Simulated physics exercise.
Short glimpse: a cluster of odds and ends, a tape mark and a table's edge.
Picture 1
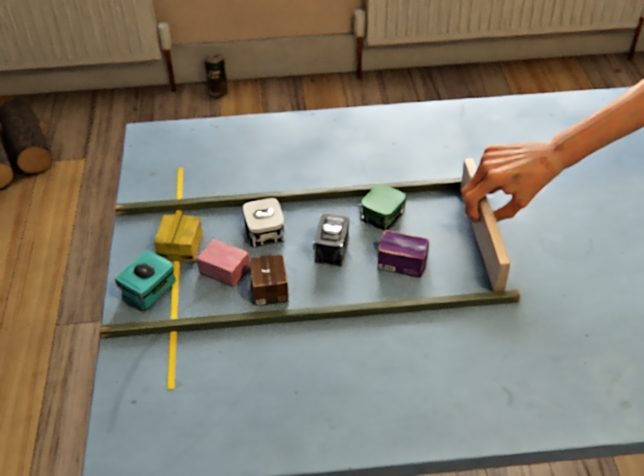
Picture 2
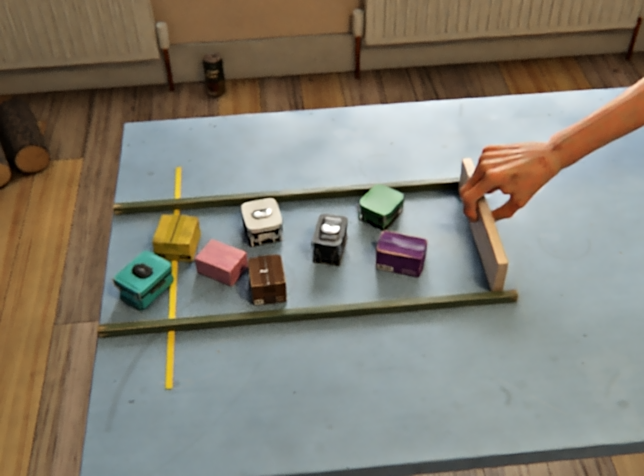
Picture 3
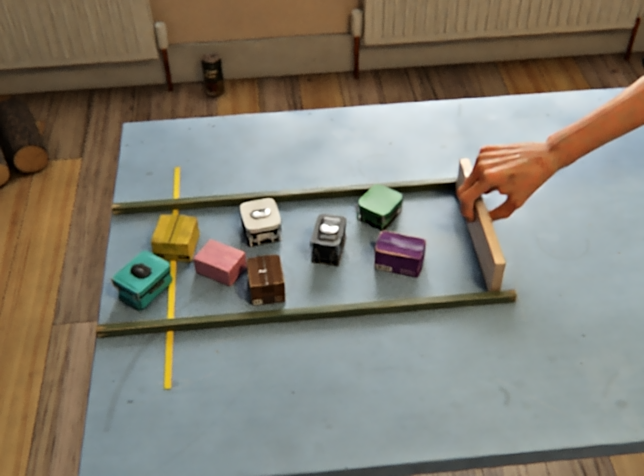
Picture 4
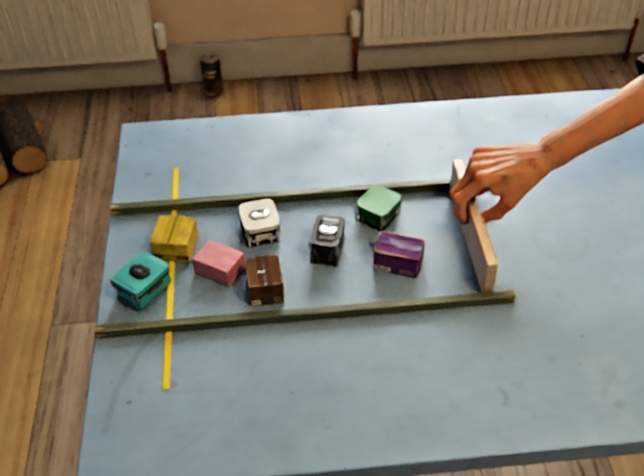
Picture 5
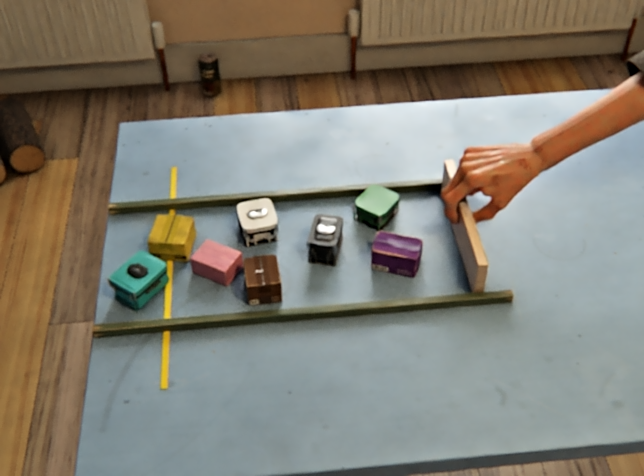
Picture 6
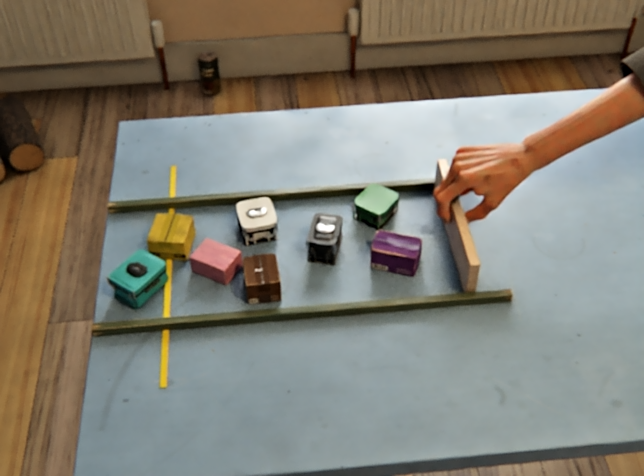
A hand slides a wooden board a short way left between two rails on a blue table, toward seven small boxes and cases that stay in place, with the yellow and turquoise ones beside a yellow tape line.
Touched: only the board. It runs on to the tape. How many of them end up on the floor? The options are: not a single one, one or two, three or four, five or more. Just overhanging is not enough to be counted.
Answer: One or two.
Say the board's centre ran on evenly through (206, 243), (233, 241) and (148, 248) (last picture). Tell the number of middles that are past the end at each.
The numbers are 0, 0 and 5.
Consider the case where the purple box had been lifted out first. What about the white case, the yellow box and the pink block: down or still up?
The white case keeps its place, the yellow box ends up down and the pink block keeps its place.
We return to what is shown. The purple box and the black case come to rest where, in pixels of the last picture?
Near (142, 288) and (142, 252).
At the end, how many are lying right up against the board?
Looks like 3 of them, all told.
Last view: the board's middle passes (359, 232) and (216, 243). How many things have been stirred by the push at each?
Tally: First 3; then 8.
A little later, none off yet; turquoise case at rest near (140, 279); yellow box at rest near (172, 236); pink block at rest near (216, 261).
Next, none off yet; turquoise case at rest near (140, 279); yellow box at rest near (172, 236); pink block at rest near (208, 260).
Later still, none off yet; turquoise case shifted a little near (112, 281); yellow box shifted about its own width near (122, 238); pink block shifted about its own width near (150, 266).
When it is over, the number that fall off is one or two; down, yellow box and turquoise case.
